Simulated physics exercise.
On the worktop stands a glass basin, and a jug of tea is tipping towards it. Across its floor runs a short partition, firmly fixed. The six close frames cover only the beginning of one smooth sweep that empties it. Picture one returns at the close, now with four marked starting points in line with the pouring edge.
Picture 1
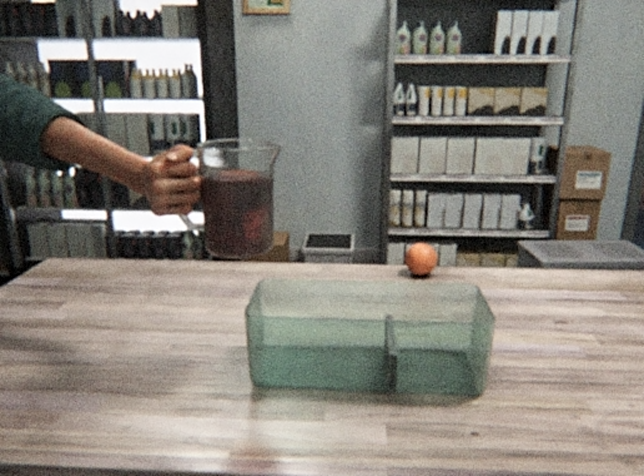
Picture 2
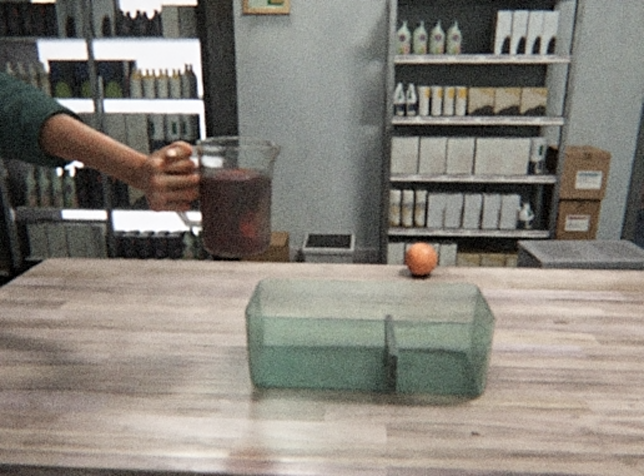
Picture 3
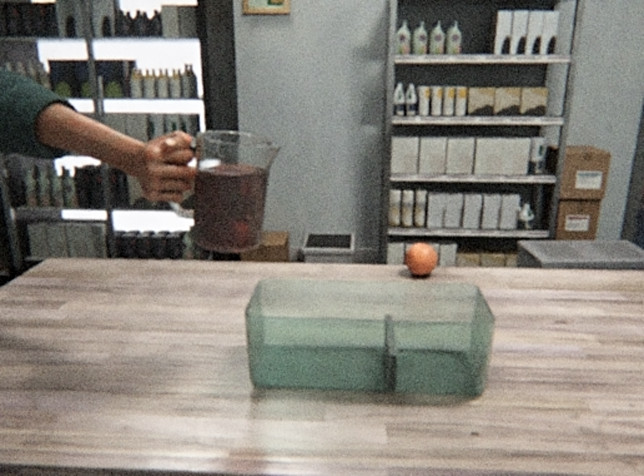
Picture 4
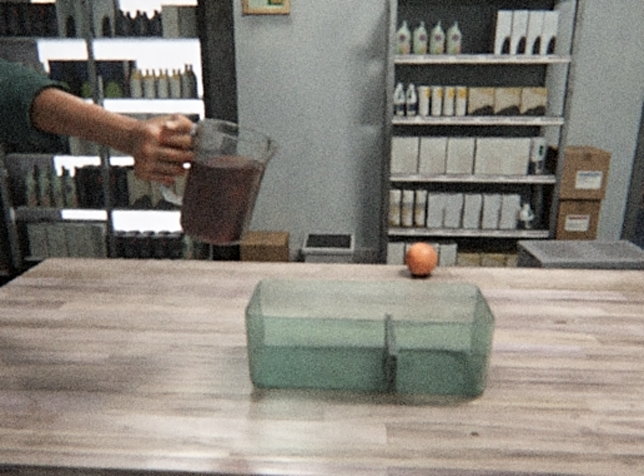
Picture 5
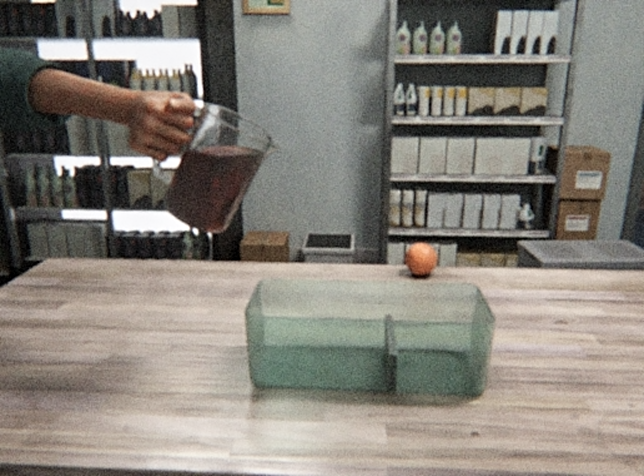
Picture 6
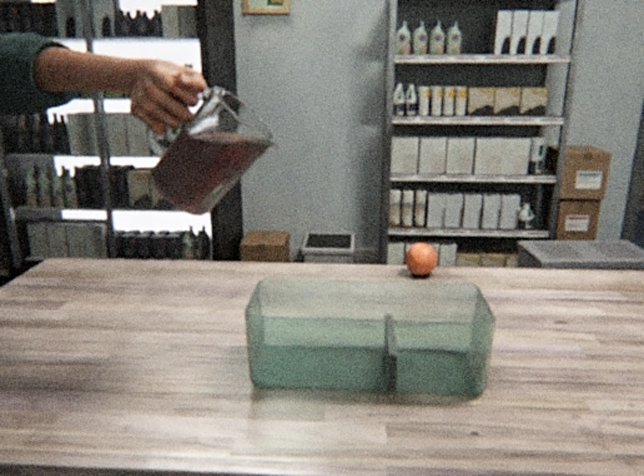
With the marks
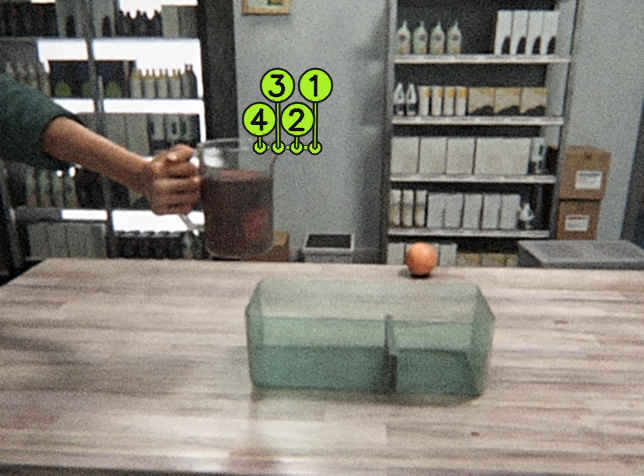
A hand tilts a glass jug of dark tea rightward above a divided glass basin.
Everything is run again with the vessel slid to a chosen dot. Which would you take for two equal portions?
The best spot is 2.
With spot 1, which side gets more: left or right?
More ends on the right.
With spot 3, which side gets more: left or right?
The left one.
On the marked copy, 1 at (314, 147); 2 at (296, 147); 3 at (278, 147); 4 at (260, 147).
Choosing 1, about 12 % ends left of the wall and 84 % right of it; 4 % is lost outside.
Choosing 2, about 41 % ends left of the wall and 55 % right of it; 4 % is lost outside.
Choosing 3, about 81 % ends left of the wall and 12 % right of it; 7 % is lost outside.
Choosing 4, about 87 % ends left of the wall and 5 % right of it; 8 % is lost outside.
